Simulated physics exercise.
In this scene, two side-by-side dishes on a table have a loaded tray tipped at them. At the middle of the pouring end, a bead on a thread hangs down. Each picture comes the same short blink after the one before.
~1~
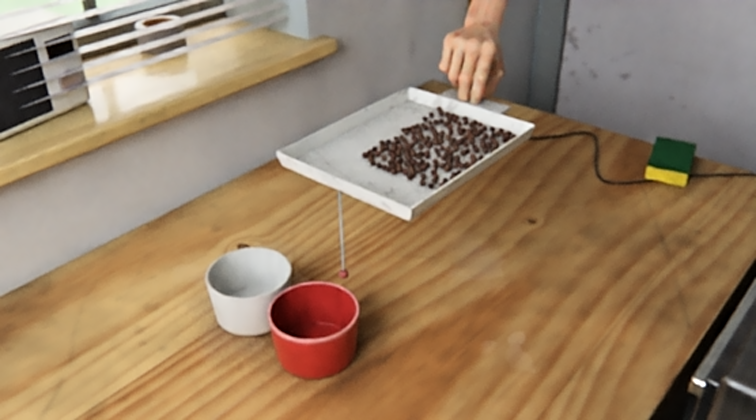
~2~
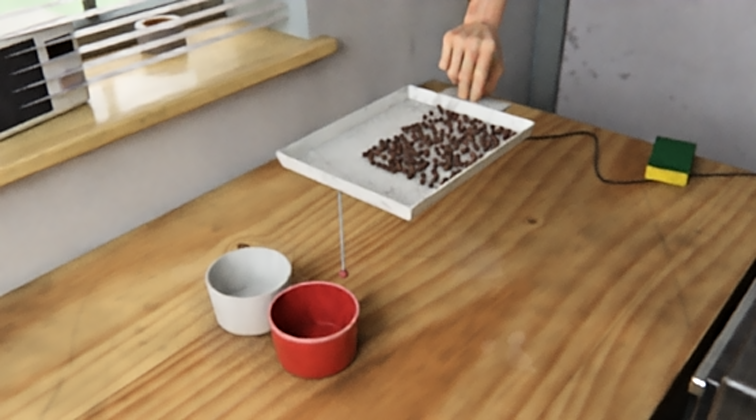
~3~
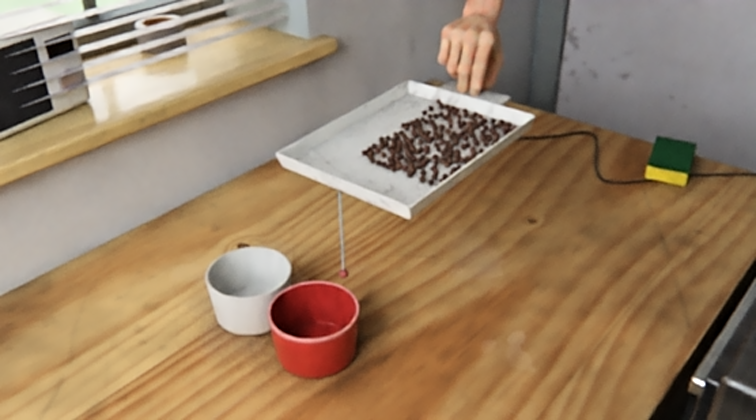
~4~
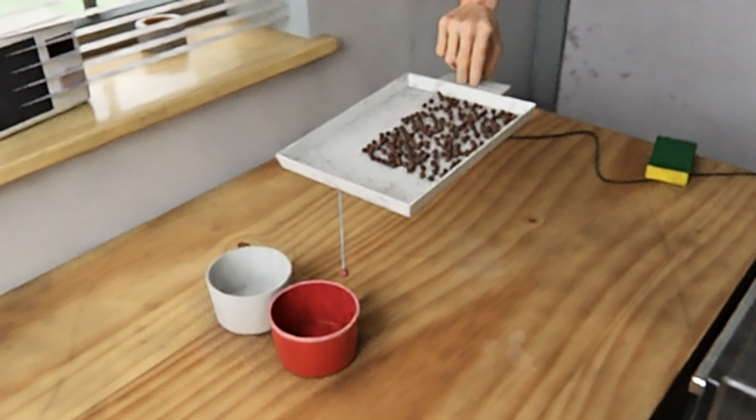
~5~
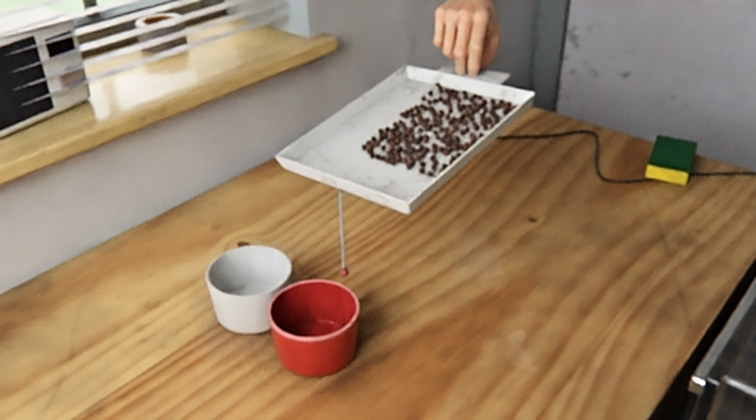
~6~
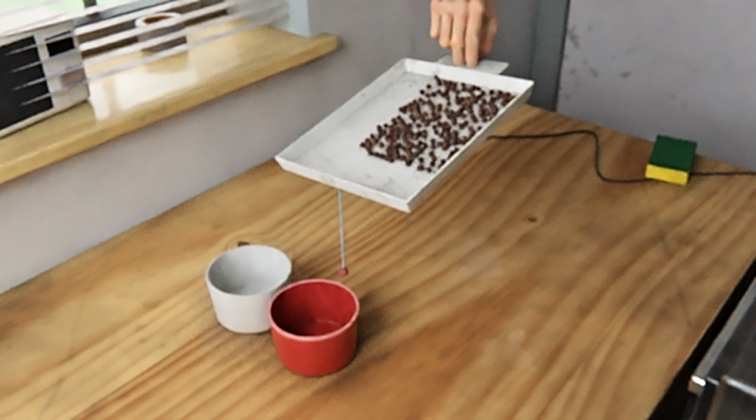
The clip opens with a hand holding a pale tray of small dark brown berries above a wooden table, near a white dish and a red one, a bead hanging on a thread beneath. The hand then slowly raises the handle end, and the tray slants slightly more, while the berries keep their place on it.
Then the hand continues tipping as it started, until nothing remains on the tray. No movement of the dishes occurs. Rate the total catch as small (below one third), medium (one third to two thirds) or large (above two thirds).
Medium.
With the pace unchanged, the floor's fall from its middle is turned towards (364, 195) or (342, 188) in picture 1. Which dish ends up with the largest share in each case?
So the first heading gives the rightward dish, the second gives the rightward dish.
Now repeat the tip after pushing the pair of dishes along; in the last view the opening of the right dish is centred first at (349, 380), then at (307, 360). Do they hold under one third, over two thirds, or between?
Try one: Less than a third. Try two: Under a third.
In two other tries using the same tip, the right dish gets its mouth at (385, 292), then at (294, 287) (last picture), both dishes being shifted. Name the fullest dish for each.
Run 1: The one on the left side. Run 2: The one on the right side.
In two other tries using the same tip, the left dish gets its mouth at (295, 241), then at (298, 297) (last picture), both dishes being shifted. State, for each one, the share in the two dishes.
The first gives 50 %, the second 20 %.
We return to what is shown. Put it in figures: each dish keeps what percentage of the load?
Near 30 in a hundred for the left dish; near 10 for the right dish.
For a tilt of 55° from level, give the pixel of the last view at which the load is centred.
The middle of the load sits near (315, 169).
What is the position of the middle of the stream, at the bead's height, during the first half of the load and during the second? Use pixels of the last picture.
At about (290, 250), then at (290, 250).
Just after the last frame, tray tipped steeply; the larger part on the tray; about a tenth in the left dish; just a few in the air.
A moment on, tray tipped right over; the larger part on the tray; about a tenth in the left dish; about a tenth outside both; about a tenth in the air.
Further on, tray tipped past a quarter turn; about a tenth in the right dish; roughly a third in the left dish; roughly half outside both.
When it is over, tray tipped past a quarter turn; about a tenth in the right dish; roughly a third in the left dish; roughly half outside both.
